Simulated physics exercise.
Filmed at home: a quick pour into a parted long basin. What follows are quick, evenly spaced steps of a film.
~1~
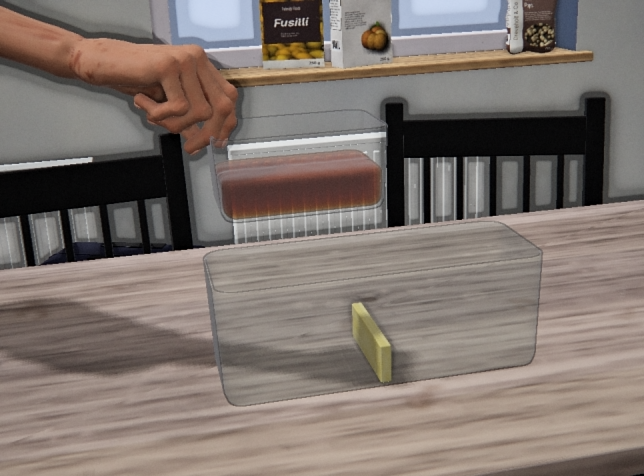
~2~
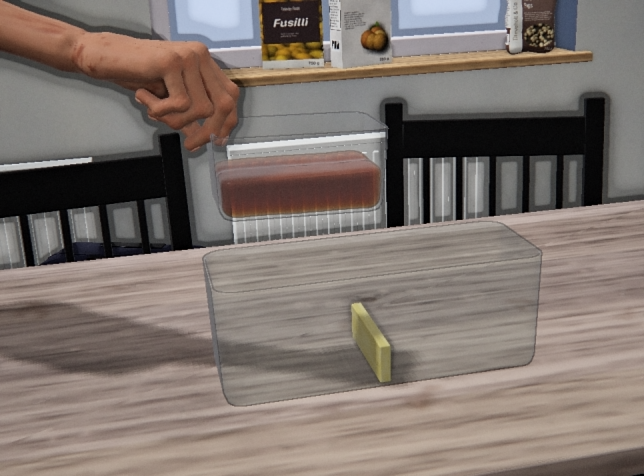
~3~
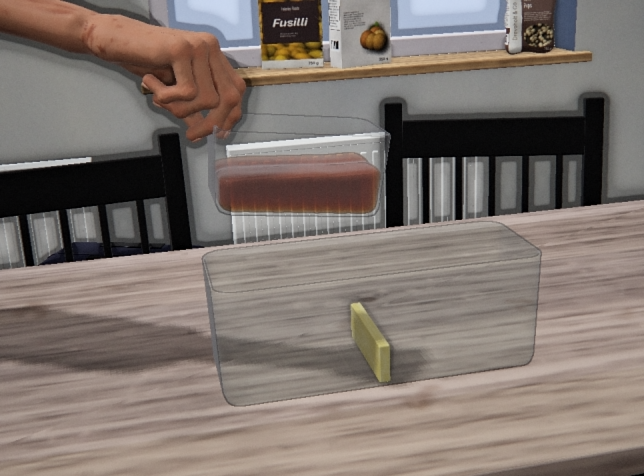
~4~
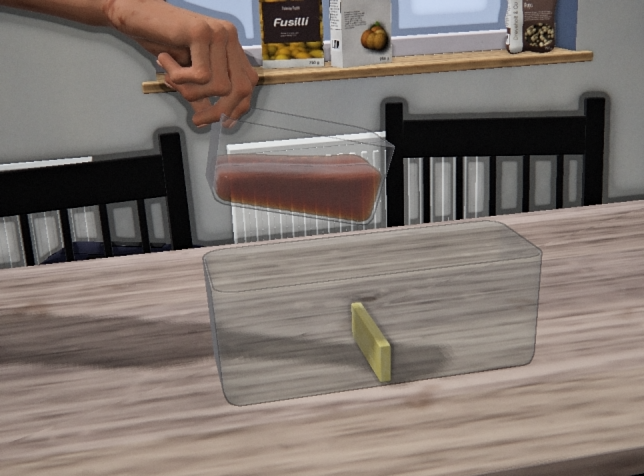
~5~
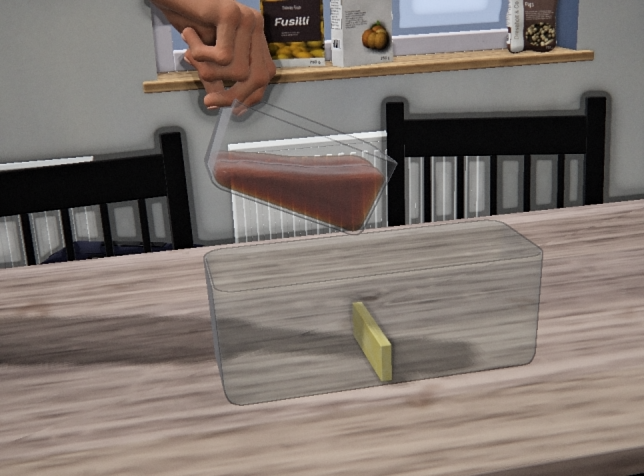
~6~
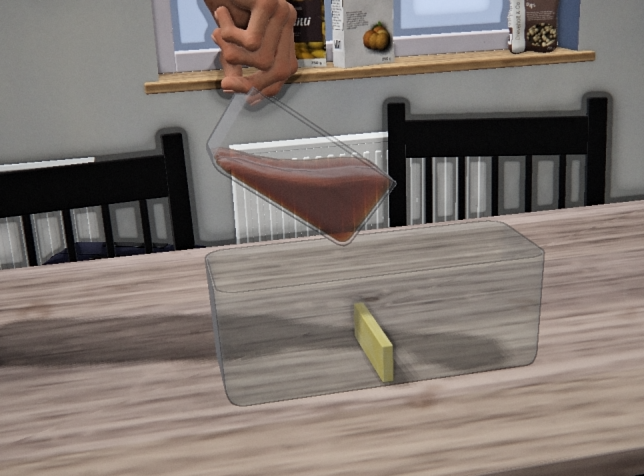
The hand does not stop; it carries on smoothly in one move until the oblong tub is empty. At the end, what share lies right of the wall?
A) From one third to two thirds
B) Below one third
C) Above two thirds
Above two thirds (C).
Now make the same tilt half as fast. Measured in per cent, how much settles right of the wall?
Near 90 %.
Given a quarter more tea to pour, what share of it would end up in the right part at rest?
Near 80 parts in a hundred.
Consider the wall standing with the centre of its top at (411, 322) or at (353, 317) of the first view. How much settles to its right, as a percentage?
Case 1: 40 %; case 2: 95 %.
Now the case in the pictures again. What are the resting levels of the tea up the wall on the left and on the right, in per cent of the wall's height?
Left near 10; right near 60.
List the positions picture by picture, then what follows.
In the first frame, it leans 0°; its right rim is at (375, 119); the tea meets the walls at (215, 172) and (371, 157); the long basin's rim runs from (208, 274) to (521, 238); the wall's top is at (370, 325).
In the second frame, it leans 2°; its right rim is at (376, 122); the tea meets the walls at (214, 171) and (371, 158).
In the third frame, it leans 7°; its right rim is at (378, 129); the tea meets the walls at (214, 169) and (370, 160).
In the fourth frame, it leans 15°; its right rim is at (382, 141); the tea meets the walls at (212, 165) and (372, 163).
In the fifth frame, it leans 25°; its right rim is at (384, 156); the tea meets the walls at (211, 160) and (375, 163).
In the sixth frame, it leans 37°; its right rim is at (384, 175); the tea meets the walls at (212, 154) and (381, 166).
A moment on, the oblong tub is tipped on its side and 27 per cent is still to pour, 0 is left of the wall and 54 right of it.
Next, the oblong tub is tipped right over and 12 per cent is still to pour, 13 is left of the wall and 71 right of it.
Then the oblong tub is tipped right over and 2 per cent is still to pour, 16 is left of the wall and 80 right of it.
Later the oblong tub is tipped right over and 0 per cent is still to pour, 17 is left of the wall and 82 right of it.
In the end 17 per cent lies left of the wall, 82 right of it and 1 outside.
